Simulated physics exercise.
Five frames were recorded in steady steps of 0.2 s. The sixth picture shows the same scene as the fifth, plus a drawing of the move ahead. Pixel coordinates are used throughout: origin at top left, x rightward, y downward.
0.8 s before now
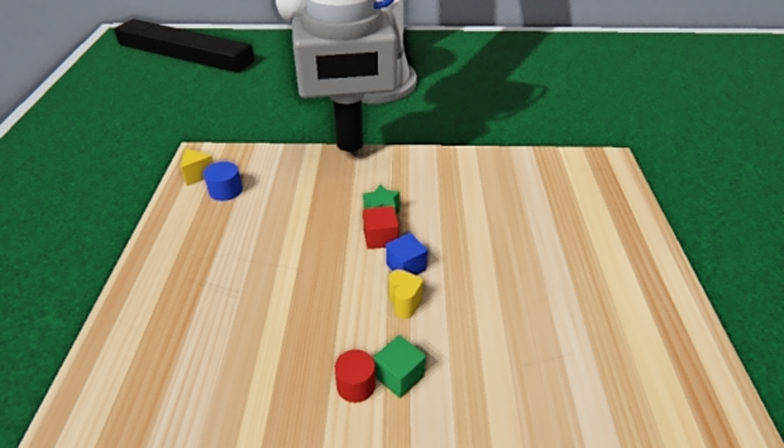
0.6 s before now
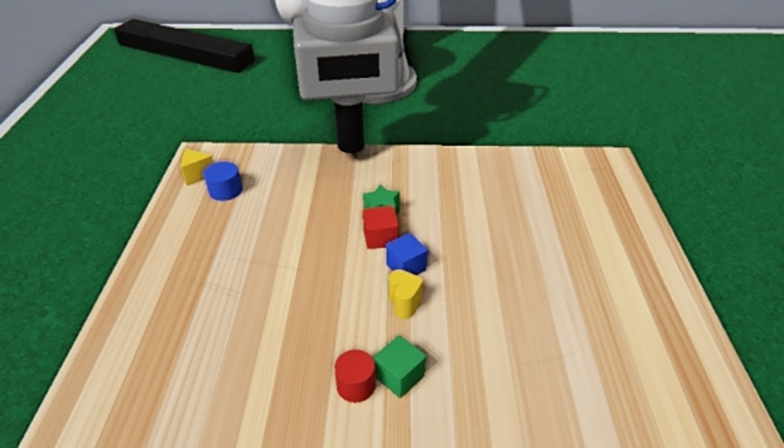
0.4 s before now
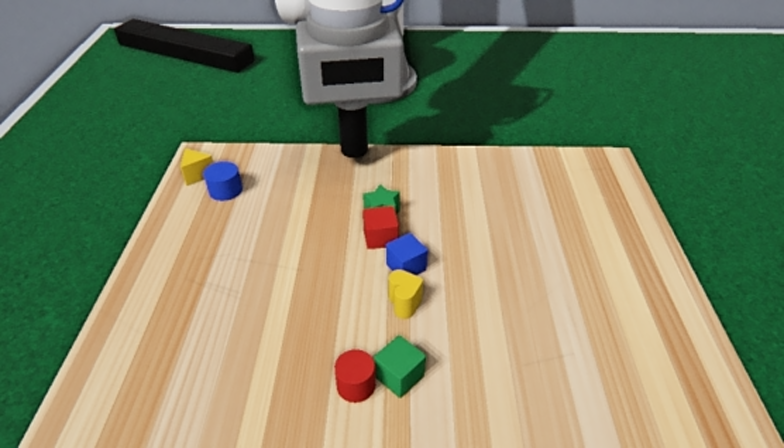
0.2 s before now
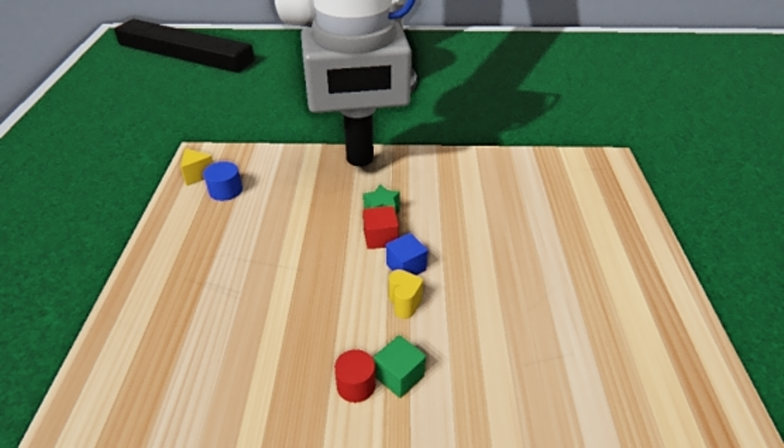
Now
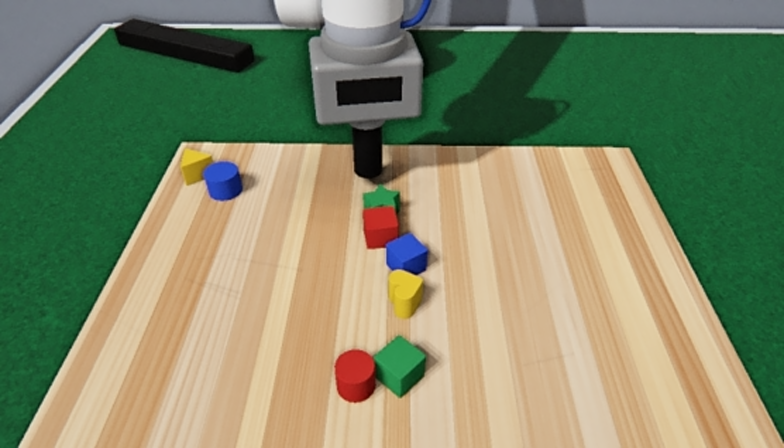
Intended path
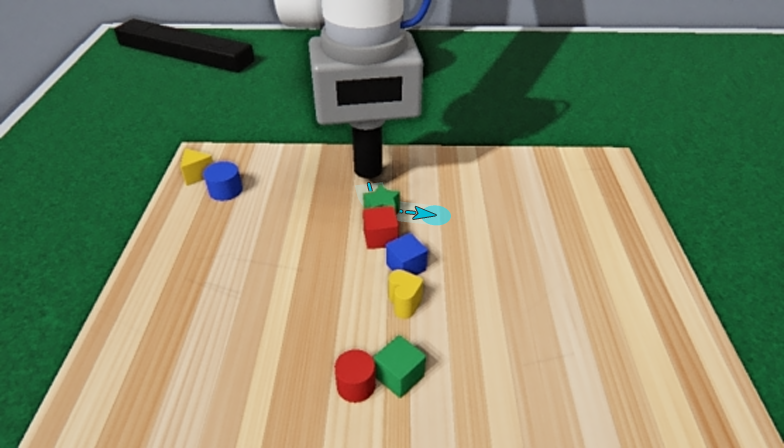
A wooden board on a green surface is seen from above at a slant by a still camera. A yellow triangular block and blue cylinder sit at the upper left, with a green star, red block, blue block and yellow piece down the middle, and a red cylinder beside a green block below. A robot arm lowers its black stick slightly forward and right, nearing the star, while every block stays still.
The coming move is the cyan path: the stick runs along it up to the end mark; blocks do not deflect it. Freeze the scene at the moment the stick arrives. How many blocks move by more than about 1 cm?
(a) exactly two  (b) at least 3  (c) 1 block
Correct choice: A.
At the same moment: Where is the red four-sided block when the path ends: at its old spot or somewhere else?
It will be nudged away from its spot.
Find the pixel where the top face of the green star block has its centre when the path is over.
Close to (414, 211).
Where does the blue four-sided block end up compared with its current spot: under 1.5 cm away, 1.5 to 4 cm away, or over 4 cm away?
Travels under 1.5 cm.
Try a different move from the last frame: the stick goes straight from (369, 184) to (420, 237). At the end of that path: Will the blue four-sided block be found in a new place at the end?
In short: Yes.
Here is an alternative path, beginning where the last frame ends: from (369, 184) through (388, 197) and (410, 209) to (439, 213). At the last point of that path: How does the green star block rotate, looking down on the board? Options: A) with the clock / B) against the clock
My pick is A.
The line goes from (369, 184) through (377, 202) and (404, 212) to (436, 215).
On the path given first. One third of the way, stick (377, 189); green star block (389, 198), turned 15° clockwise.
Two thirds of the way, stick (405, 198); red four-sided block (385, 227), turned 30° clockwise; green star block (407, 210), turned 40° clockwise.
At the end, stick (437, 202); red four-sided block (385, 227), turned 30° clockwise; green star block (414, 211), turned 65° clockwise; blue four-sided block unmoved.
